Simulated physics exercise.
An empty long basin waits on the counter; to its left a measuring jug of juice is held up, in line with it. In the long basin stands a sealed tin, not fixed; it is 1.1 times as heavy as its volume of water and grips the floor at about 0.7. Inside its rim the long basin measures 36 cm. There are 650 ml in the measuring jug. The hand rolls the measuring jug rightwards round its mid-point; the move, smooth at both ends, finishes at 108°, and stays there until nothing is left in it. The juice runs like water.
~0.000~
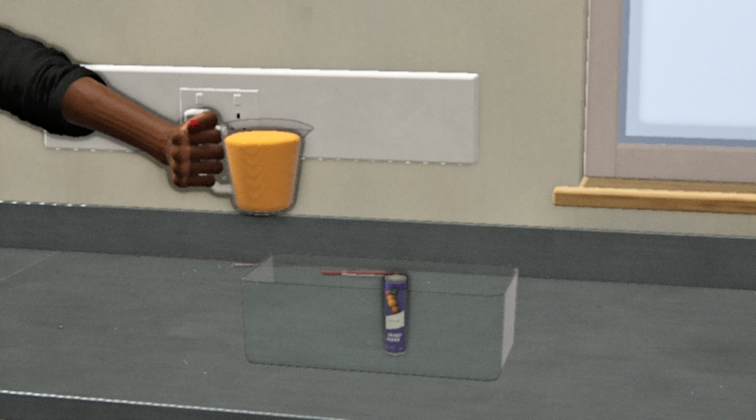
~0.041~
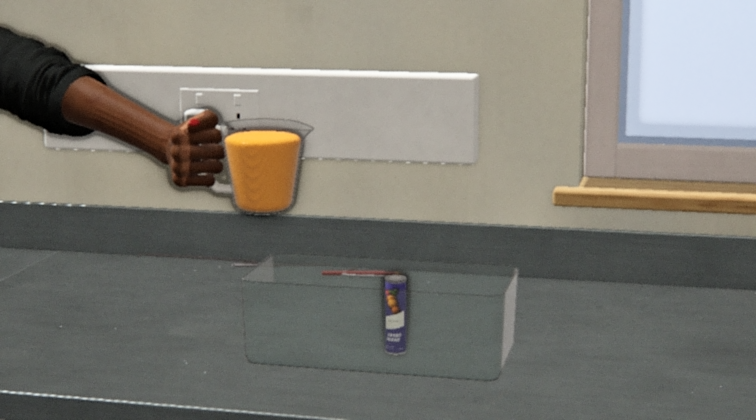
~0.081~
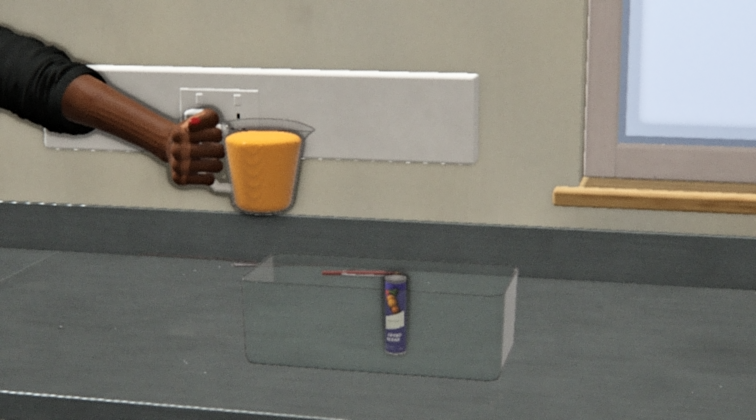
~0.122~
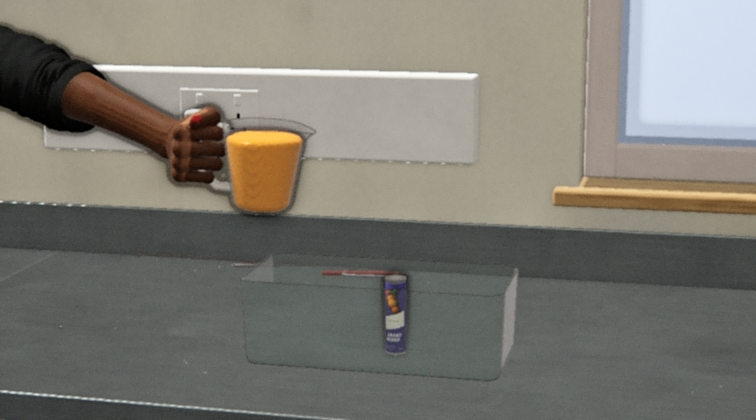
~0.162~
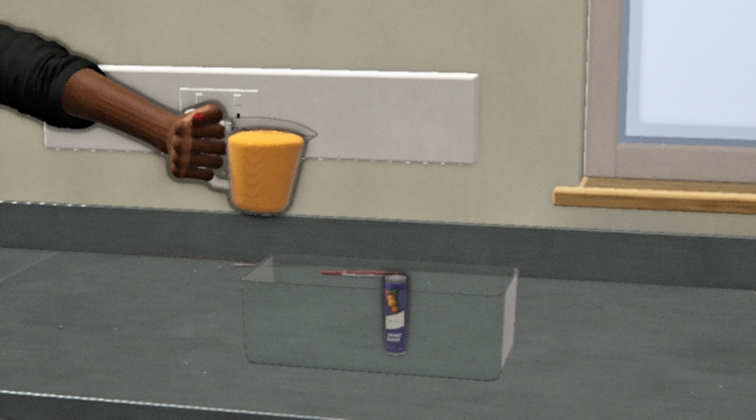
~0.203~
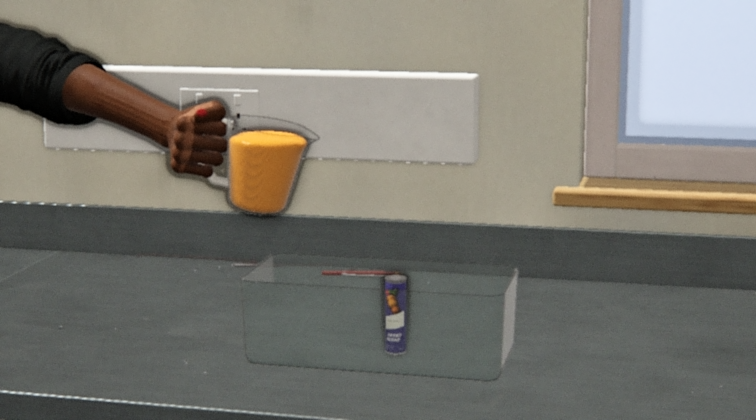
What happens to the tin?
The tin stays up.
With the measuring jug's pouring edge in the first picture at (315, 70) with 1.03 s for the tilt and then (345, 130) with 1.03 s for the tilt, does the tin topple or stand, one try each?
First it goes over; then it goes over.
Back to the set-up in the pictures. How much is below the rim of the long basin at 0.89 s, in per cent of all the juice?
Near 66 in a hundred.
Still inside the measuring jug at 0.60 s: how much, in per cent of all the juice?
Some 72 per cent.
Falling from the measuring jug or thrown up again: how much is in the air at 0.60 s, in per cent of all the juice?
Near 20 in a hundred.
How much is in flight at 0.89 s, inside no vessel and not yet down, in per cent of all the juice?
About 18 per cent.
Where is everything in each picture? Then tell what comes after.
In the first picture, tilt 0°; pouring edge (313, 128); surface from (228, 136) to (301, 138); the long basin's rim runs from (257, 267) to (511, 282); the tin's top is at (396, 281).
In the second picture, tilt 0°; pouring edge (314, 128); surface from (228, 136) to (301, 139).
In the third picture, tilt 2°; pouring edge (315, 129); surface from (229, 135) to (302, 139).
In the fourth picture, tilt 4°; pouring edge (316, 131); surface from (230, 135) to (303, 140).
In the fifth picture, tilt 6°; pouring edge (318, 134); surface from (232, 135) to (305, 141).
In the sixth picture, tilt 10°; pouring edge (320, 138); surface from (234, 136) to (308, 141).
Then, 0.60 s in, the tilt is 68° and 73 per cent is still to pour; the tin stands where it began.
Then, 0.89 s in, the tilt is 103° and 15 per cent is still to pour; the tin stands where it began.
Then, 1.20 s in, the tilt is 108° and 0 per cent is still to pour; the tin stands where it began.
Then, 1.53 s in, the tilt is 108° and 0 per cent is still to pour; the tin stands where it began.
Finally, the tin stands where it began.
